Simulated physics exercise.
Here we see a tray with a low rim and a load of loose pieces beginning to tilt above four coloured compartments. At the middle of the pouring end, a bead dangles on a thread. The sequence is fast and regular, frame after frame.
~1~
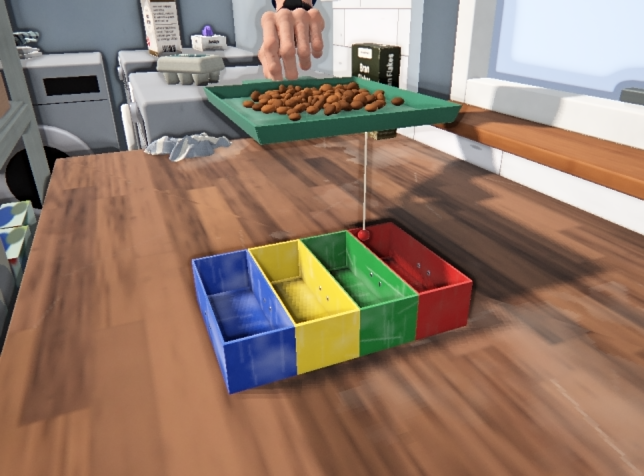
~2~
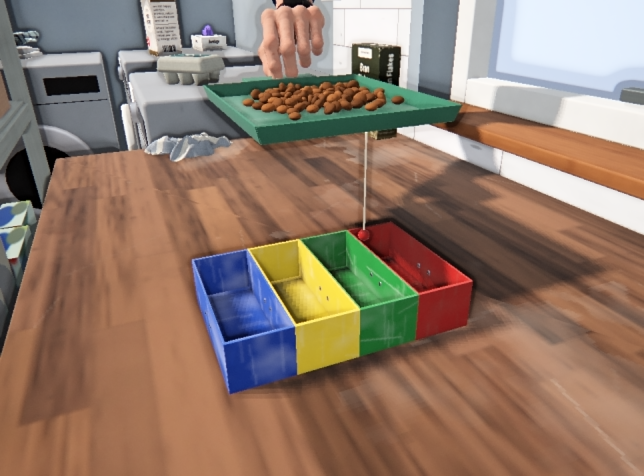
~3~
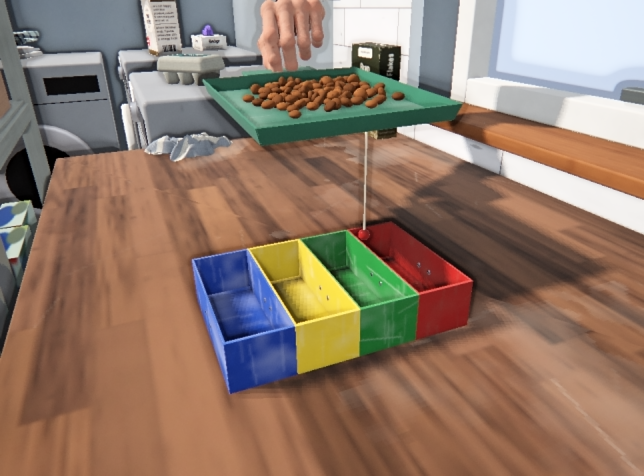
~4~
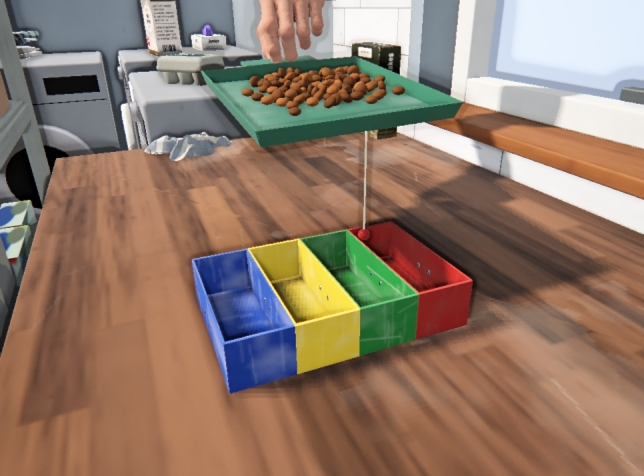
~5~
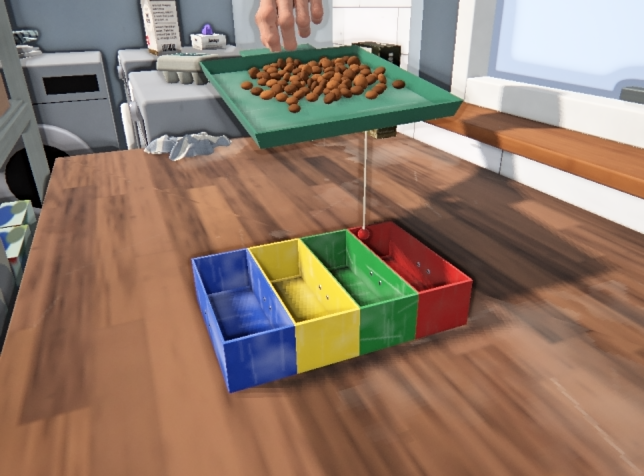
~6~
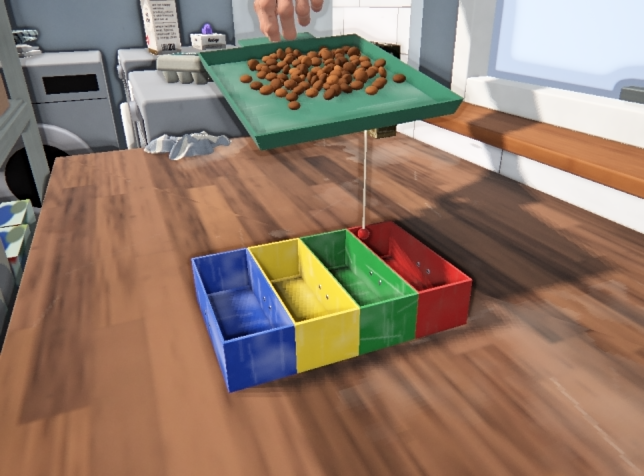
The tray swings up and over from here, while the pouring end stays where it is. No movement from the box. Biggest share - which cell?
Yellow.
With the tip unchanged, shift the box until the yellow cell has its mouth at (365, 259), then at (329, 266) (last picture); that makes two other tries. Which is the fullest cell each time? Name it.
First try: The blue cell. Second try: The cell in blue.
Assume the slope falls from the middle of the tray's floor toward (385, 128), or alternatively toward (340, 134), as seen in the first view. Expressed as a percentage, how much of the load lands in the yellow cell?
0 per cent, then 40 per cent.
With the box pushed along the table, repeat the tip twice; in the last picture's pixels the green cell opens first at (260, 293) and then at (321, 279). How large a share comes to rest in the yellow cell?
Roughly 0% first, roughly 30% second.
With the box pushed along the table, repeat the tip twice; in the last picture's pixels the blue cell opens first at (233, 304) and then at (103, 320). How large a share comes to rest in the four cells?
About 100 and 70 per cent.
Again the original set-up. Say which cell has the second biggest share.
Second place: The green cell.
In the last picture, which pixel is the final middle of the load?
Centre at rest, last view: Approx. (313, 320).
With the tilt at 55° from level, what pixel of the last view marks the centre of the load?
The middle of the pieces lands at roughly (315, 116).
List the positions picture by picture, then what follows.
The first picture shows corners of the pouring end near (260, 125) and (455, 104), level; middle of the load near (318, 99), bits of dog kibble; bead on its thread near (364, 235); blue cell near (261, 355); yellow cell near (328, 337); green cell near (388, 321); red cell near (444, 306).
The second picture shows corners of the pouring end near (260, 125) and (455, 104), level; middle of the load near (318, 97).
The third picture shows corners of the pouring end near (260, 126) and (456, 103), tipped barely, lowest at the left corner; middle of the load near (318, 93).
The fourth picture shows corners of the pouring end near (260, 128) and (456, 101), tipped a little, lowest at the left corner; middle of the load near (318, 86).
The fifth picture shows corners of the pouring end near (260, 130) and (456, 99), tipped a little, lowest at the left corner; middle of the load near (318, 78).
The sixth picture shows corners of the pouring end near (260, 132) and (457, 97), tipped a little, lowest at the left corner; middle of the load near (317, 71); blue cell near (261, 353); yellow cell near (328, 336); green cell near (388, 319); red cell near (443, 304).
Shortly afterwards, tray tipped steeply; the bulk on the tray; only a few in the yellow cell; only a few in the blue cell; a little falling or outside the box.
Next, tray tipped right over; near half on the tray; near a quarter in the yellow cell; a little in the green cell; a little in the blue cell; only a few in the red cell; near a quarter falling or outside the box.
Some moments later, tray tipped past a quarter turn; near half in the yellow cell; near a quarter in the green cell; a little in the blue cell; a little in the red cell.
In the end, tray tipped past a quarter turn; near half in the yellow cell; near a quarter in the green cell; a little in the blue cell; a little in the red cell.
